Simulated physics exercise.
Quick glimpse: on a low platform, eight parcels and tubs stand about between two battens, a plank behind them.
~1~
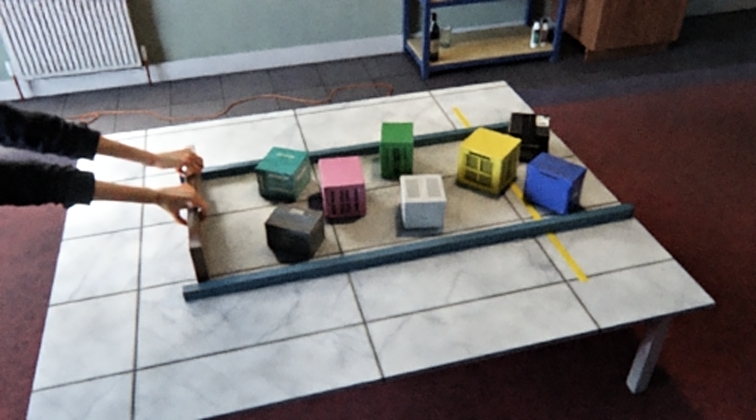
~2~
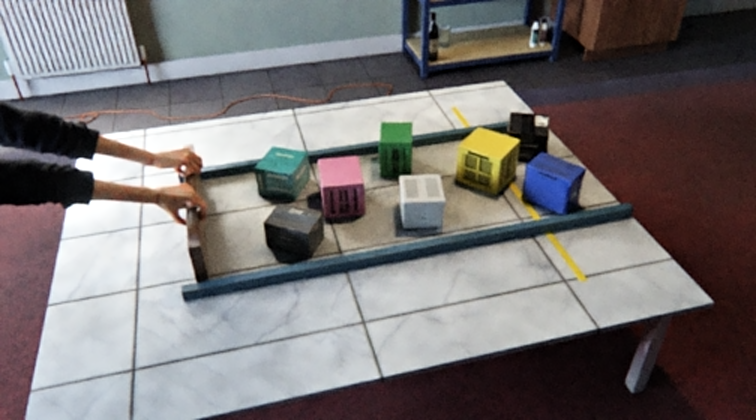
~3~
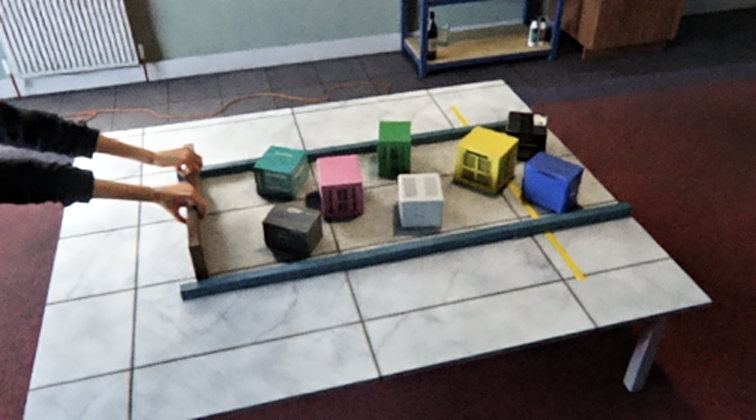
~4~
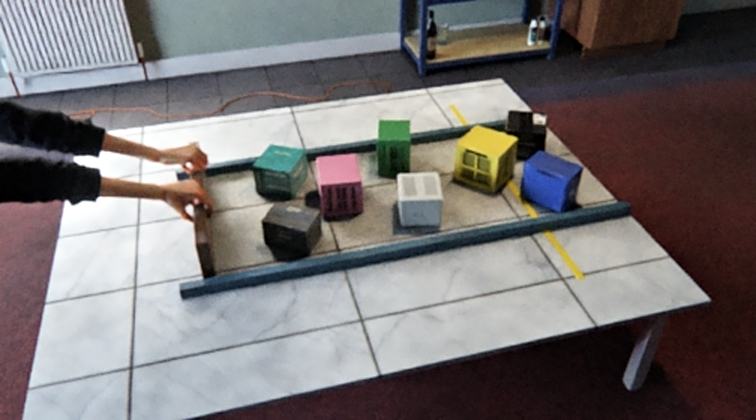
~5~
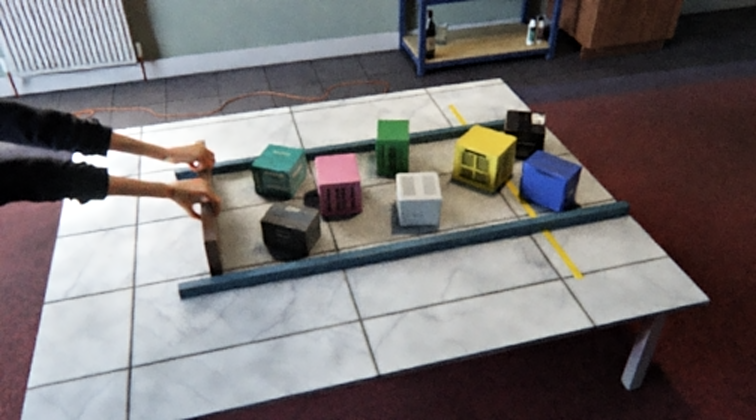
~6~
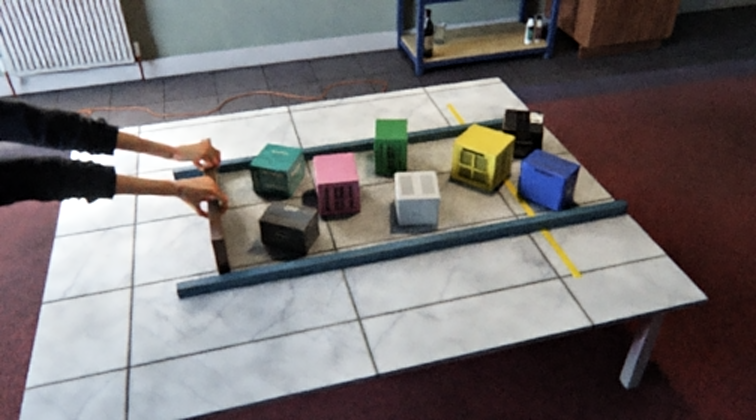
Two hands sliding a plank slowly to the right between two battens, behind eight coloured boxes standing still on a low platform.
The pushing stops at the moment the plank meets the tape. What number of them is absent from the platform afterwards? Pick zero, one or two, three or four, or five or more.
One or two of them.
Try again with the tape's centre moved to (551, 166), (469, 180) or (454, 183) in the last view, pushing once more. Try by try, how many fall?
The counts come to 5, then 0, then 0.
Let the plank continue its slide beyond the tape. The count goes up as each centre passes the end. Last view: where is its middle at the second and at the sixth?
The first one at (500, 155), the next at (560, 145).
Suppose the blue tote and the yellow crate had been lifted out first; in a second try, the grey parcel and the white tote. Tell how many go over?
Falls come to 1 the first time and 1 the other time.
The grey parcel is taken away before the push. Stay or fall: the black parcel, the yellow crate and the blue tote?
As for the black parcel, it ends up below; the yellow crate keeps its place; the blue tote keeps its place.
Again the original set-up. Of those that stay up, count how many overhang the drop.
The figure is 1.
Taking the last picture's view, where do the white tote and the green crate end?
The white tote ends at (569, 176) and the green crate at (527, 121).
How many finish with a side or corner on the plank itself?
Counting them up gives 3.
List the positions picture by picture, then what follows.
The first picture shows black parcel (528, 137); blue tote (554, 184); yellow crate (489, 161); plank (197, 211); tape (508, 178).
The second picture shows blue tote (553, 184); grey parcel (294, 230).
The third picture shows yellow crate (486, 159); plank (196, 209).
The fourth picture shows black parcel (525, 135); green crate (394, 147).
The fifth picture shows blue tote (549, 182); white tote (418, 200).
The sixth picture shows black parcel (522, 134); blue tote (548, 181); yellow crate (483, 157); plank (215, 203); tape (502, 175).
Soon after, none off yet; black parcel at rest near (522, 134); blue tote at rest near (548, 181); yellow crate at rest near (483, 157).
After that, none off yet; black parcel displaced a little near (530, 131); blue tote displaced a little near (562, 177); yellow crate displaced about its own width near (515, 150).
In the end, the number that fall off is one or two; gone, blue tote and black parcel.
